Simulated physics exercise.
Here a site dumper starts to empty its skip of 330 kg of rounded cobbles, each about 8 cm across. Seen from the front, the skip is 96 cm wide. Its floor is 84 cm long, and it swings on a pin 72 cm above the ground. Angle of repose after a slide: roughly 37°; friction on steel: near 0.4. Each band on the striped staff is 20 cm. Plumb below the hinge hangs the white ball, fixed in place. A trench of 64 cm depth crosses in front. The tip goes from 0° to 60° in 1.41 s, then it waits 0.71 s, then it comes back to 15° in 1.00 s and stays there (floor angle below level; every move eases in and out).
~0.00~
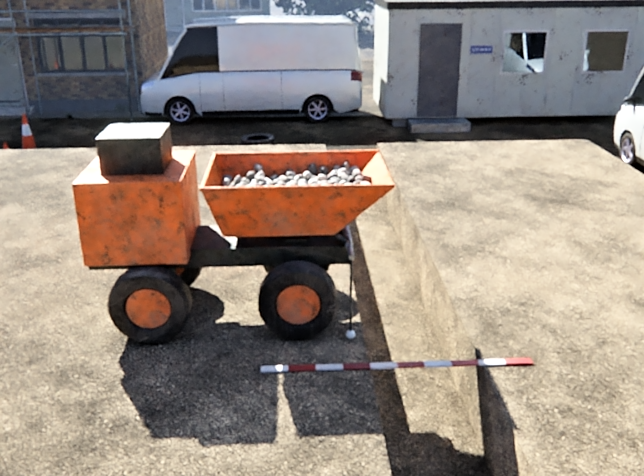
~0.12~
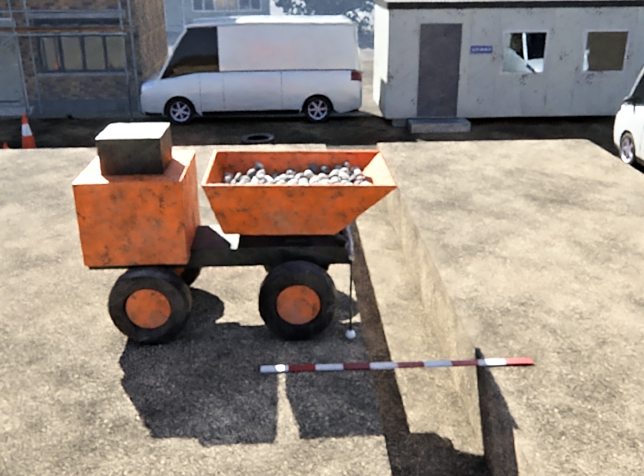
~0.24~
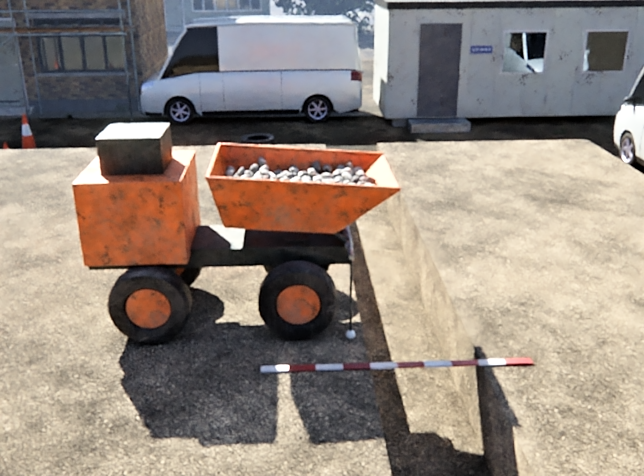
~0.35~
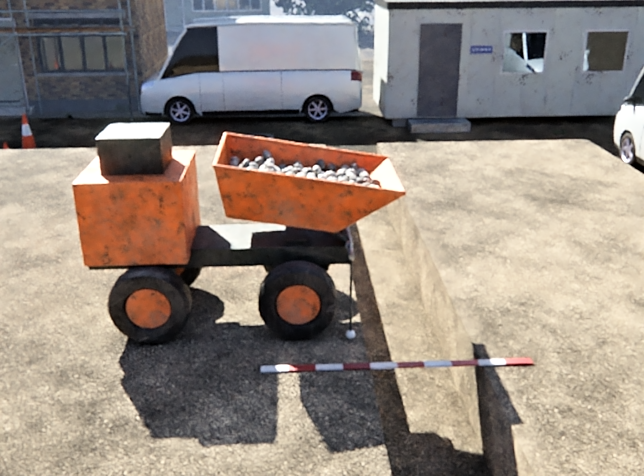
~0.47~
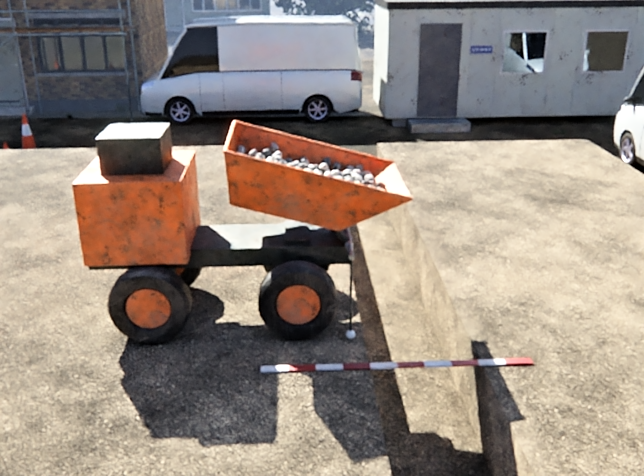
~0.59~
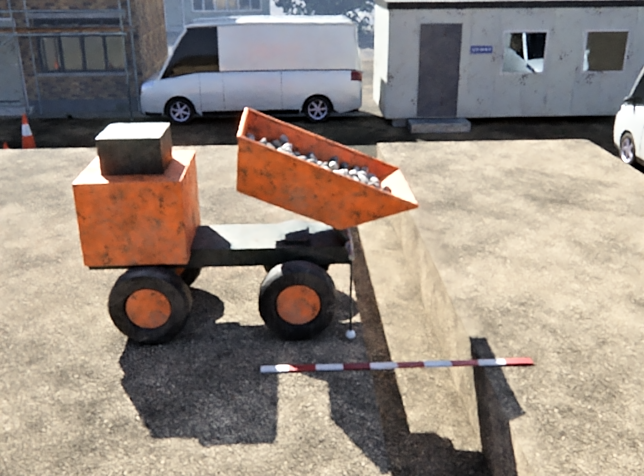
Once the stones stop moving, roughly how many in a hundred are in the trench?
Close to 40 in a hundred.
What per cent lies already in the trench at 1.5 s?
Roughly 15 percent of the load.
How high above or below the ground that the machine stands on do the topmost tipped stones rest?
The top of the heap ends up around 18 cm above that ground.
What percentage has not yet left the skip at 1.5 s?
I'd say it's holding near 80 per cent.
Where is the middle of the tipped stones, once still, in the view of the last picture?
At about pixel (469, 301) in the last view.
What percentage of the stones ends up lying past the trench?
Around 55 per cent of the load ends up there.
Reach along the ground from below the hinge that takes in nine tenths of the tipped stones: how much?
About 170 cm ahead of the hinge.
After 1.1 s the floor is at 51°; 100 % in the skip; the foremost stones are at (405, 211).
After 1.5 s the floor is at 60°; 80 % in the skip, 17 % in the trench, 3 % past the trench; the foremost stones are at (465, 264).
After 3.6 s the floor is at 15°; 6 % in the skip, 40 % in the trench, 54 % past the trench; the foremost stones are at (636, 294).
After 6.1 s the floor is at 15°; 6 % in the skip, 40 % in the trench, 54 % past the trench; the foremost stones are at (636, 294).
